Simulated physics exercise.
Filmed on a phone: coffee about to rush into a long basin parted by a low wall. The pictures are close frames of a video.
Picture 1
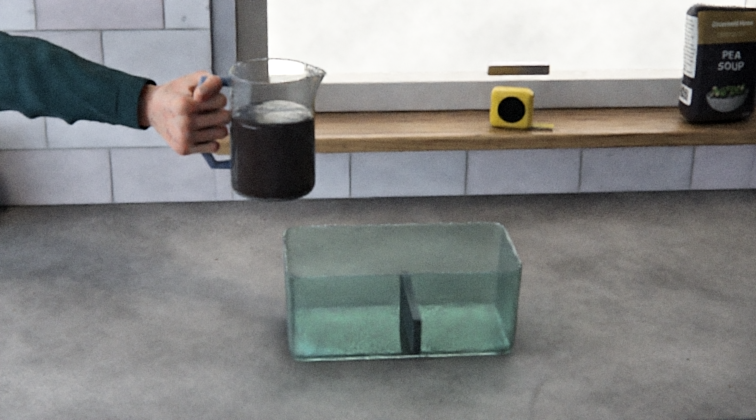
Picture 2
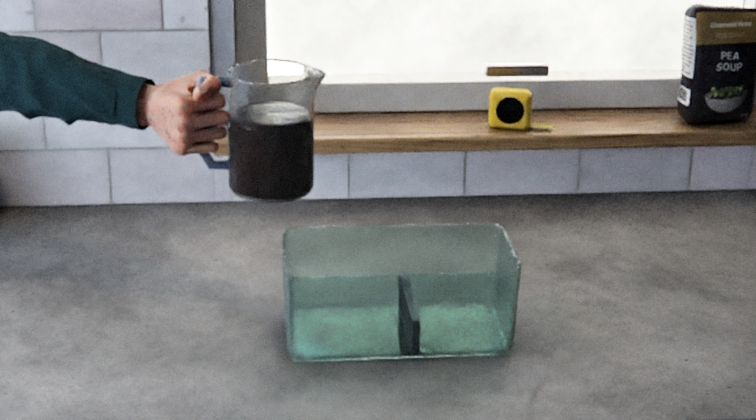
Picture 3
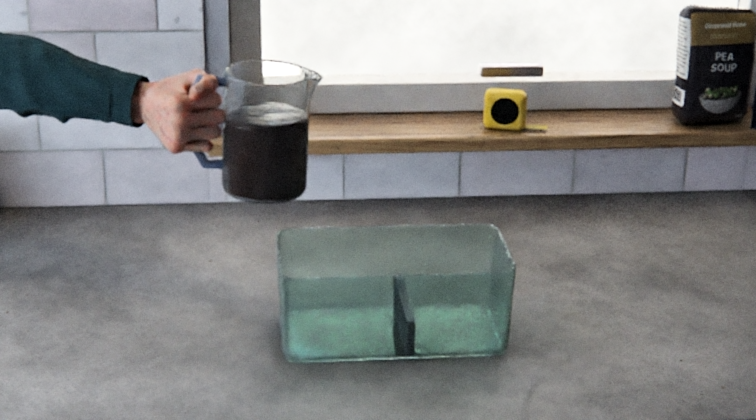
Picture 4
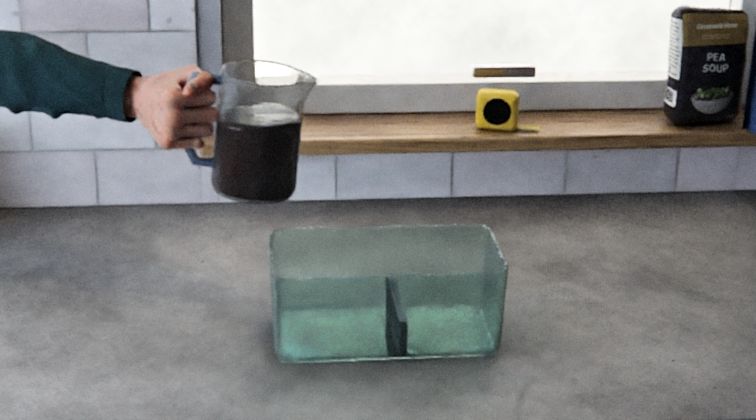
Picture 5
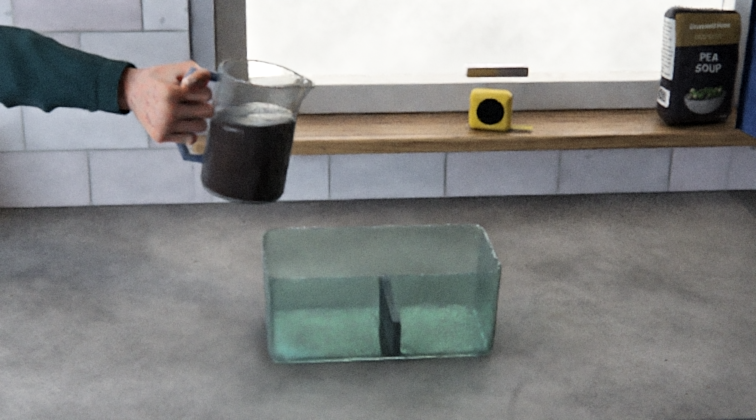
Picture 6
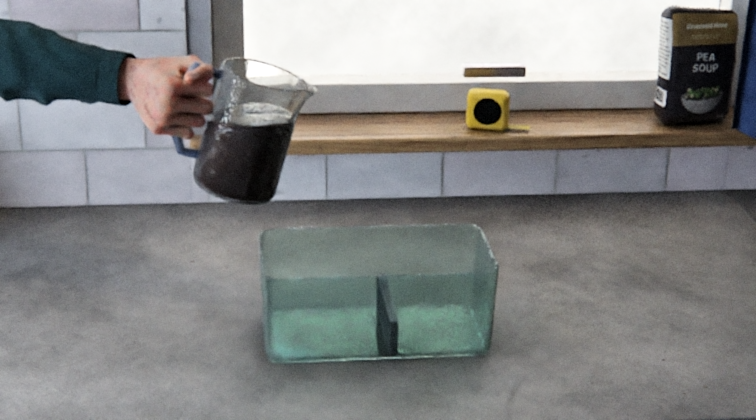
A hand in a dark green sleeve holds a clear jug of dark liquid by its handle at the left, above a grey counter seen from the front and slightly above. Below sits a long greenish glass basin parted by a low dark wall, with a yellow-and-black object and a dark pea soup package on the wooden sill behind. The hand gradually tilts the jug rightward as the view shifts slightly.
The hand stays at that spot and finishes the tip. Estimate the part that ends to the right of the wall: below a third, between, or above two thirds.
In the end not even a third is right of the wall.
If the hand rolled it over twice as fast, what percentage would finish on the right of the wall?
Some 15 per cent.
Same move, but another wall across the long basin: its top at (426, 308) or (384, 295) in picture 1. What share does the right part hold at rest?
Near 15 % and 85 %.
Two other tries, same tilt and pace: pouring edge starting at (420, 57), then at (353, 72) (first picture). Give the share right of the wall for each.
First some 65, then 80 per cent.
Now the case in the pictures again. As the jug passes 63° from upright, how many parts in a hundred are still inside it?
About 95 per cent.
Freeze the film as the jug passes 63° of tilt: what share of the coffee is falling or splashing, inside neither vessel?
Near 5 %.
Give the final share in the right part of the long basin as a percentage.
About 20 per cent.
A moment on, the jug is tipped part way and 97 per cent is still to pour, 0 is left of the wall and 0 right of it.
Next, the jug is tipped on its side and 53 per cent is still to pour, 19 is left of the wall and 6 right of it.
Then the jug is tipped right over and 10 per cent is still to pour, 63 is left of the wall and 20 right of it.
Later the jug is tipped right over and 1 per cent is still to pour, 77 is left of the wall and 21 right of it.
In the end 78 per cent lies left of the wall, 21 right of it and 1 outside.
